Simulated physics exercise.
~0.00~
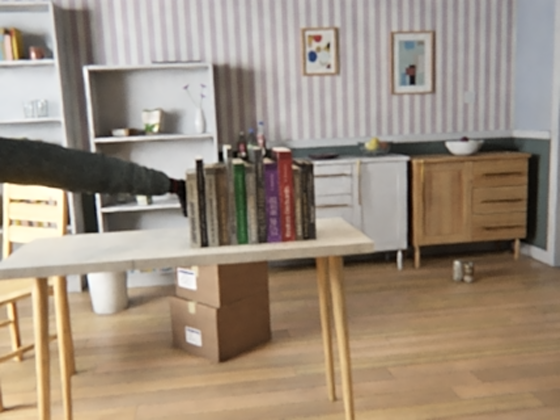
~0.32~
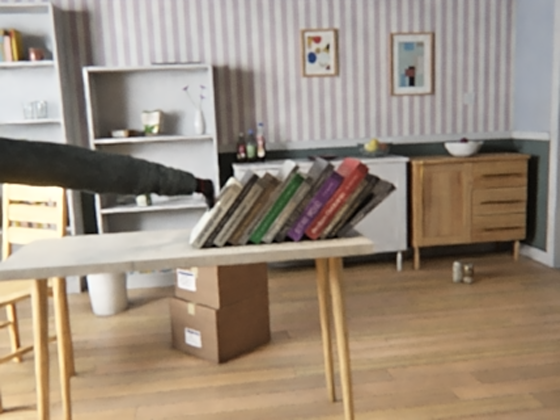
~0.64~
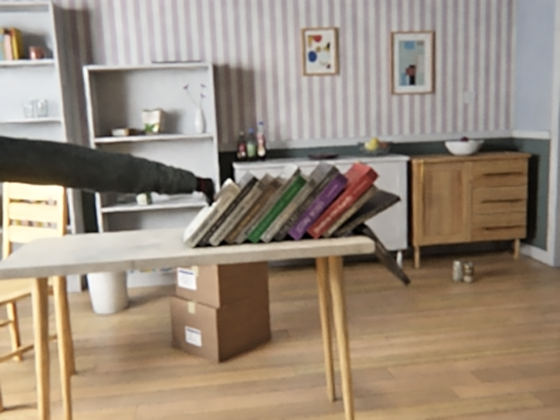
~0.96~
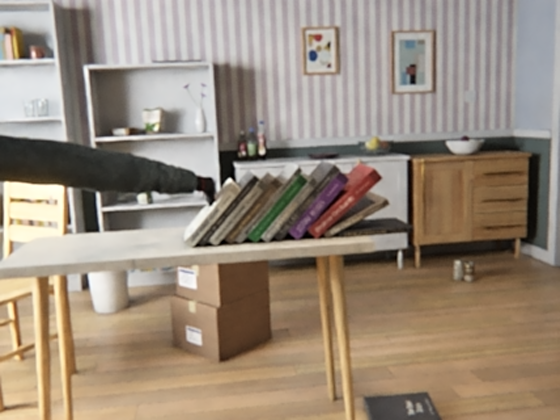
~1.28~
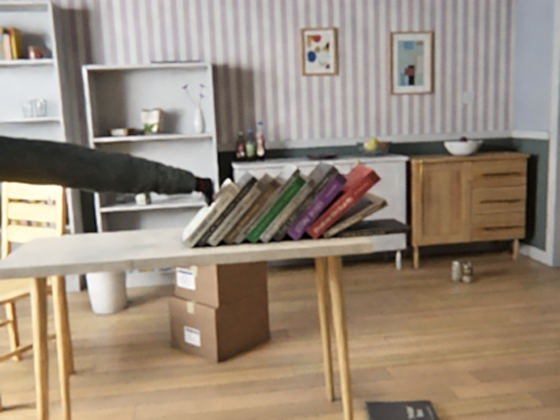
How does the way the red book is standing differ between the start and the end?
At the start the red book stands upright in the row. By the end it is leaning over to the right, still on the table.
